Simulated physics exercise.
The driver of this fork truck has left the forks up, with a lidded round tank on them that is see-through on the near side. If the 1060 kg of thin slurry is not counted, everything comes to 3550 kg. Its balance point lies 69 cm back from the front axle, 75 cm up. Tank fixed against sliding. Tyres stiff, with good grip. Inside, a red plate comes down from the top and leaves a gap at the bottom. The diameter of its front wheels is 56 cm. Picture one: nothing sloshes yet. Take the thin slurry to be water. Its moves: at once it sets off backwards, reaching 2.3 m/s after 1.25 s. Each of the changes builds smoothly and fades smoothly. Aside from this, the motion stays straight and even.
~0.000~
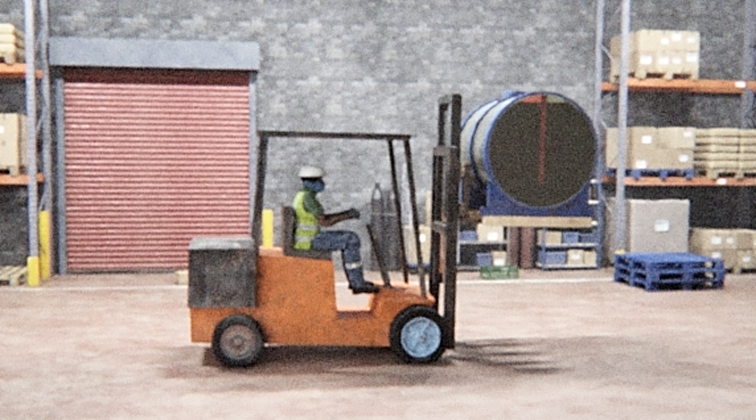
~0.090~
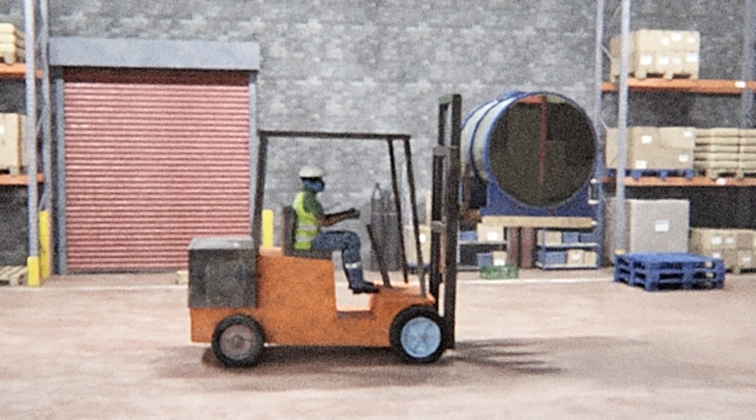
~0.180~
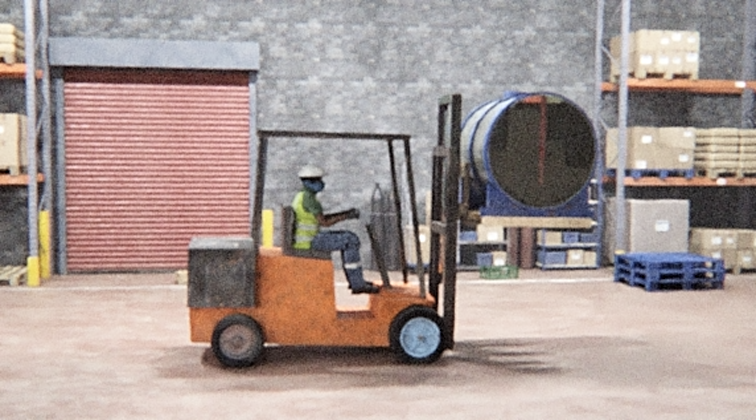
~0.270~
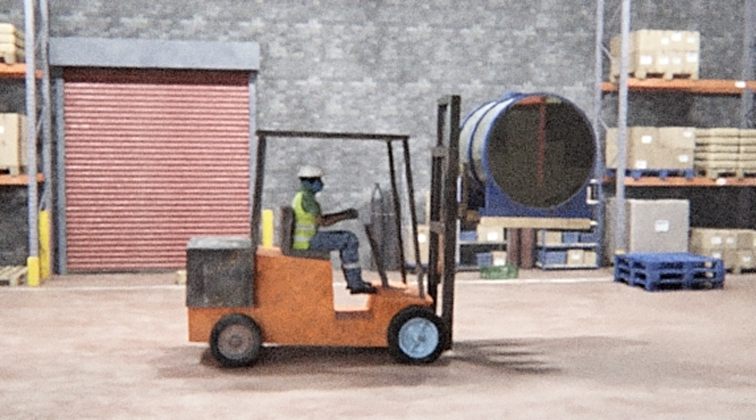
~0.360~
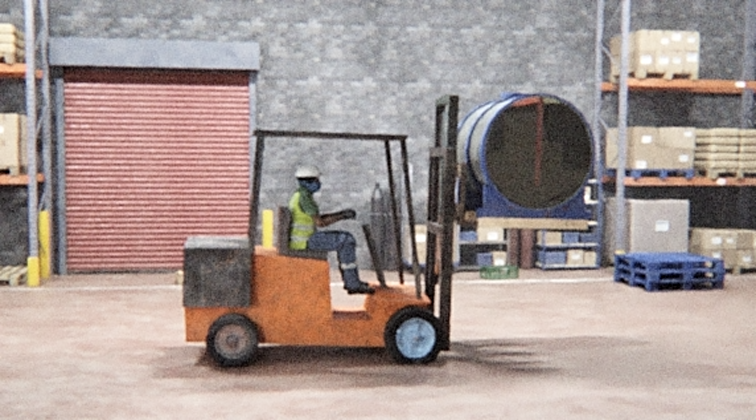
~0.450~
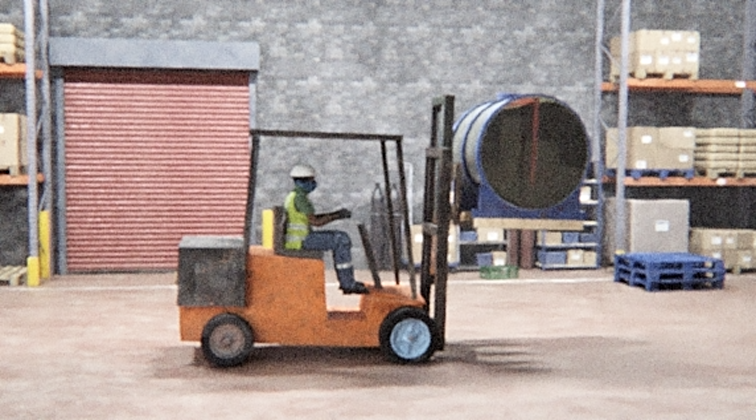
In a warehouse, an orange forklift with a masked driver in a white helmet edging backwards left, carrying a raised round tank.
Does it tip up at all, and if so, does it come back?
You'll see it rise, then regain its footing.
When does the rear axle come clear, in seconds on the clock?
Close to 0.55 seconds on the clock.
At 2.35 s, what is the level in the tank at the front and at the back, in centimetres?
Front 84 cm and back 86 cm.
By 0.55 s the lean is 1° nose down, the rear 2 cm in the air; the liquid stands 86 cm on the front, 86 cm on the back.
By 1.50 s the lean is 7° nose down, the rear 19 cm in the air; the liquid stands 86 cm on the front, 86 cm on the back.
By 2.35 s the lean is 1° nose up, wheels down; the liquid stands 83 cm on the front, 86 cm on the back.
By 4.24 s all wheels are down again; the highest lift was 19 cm and the largest lean 7°.
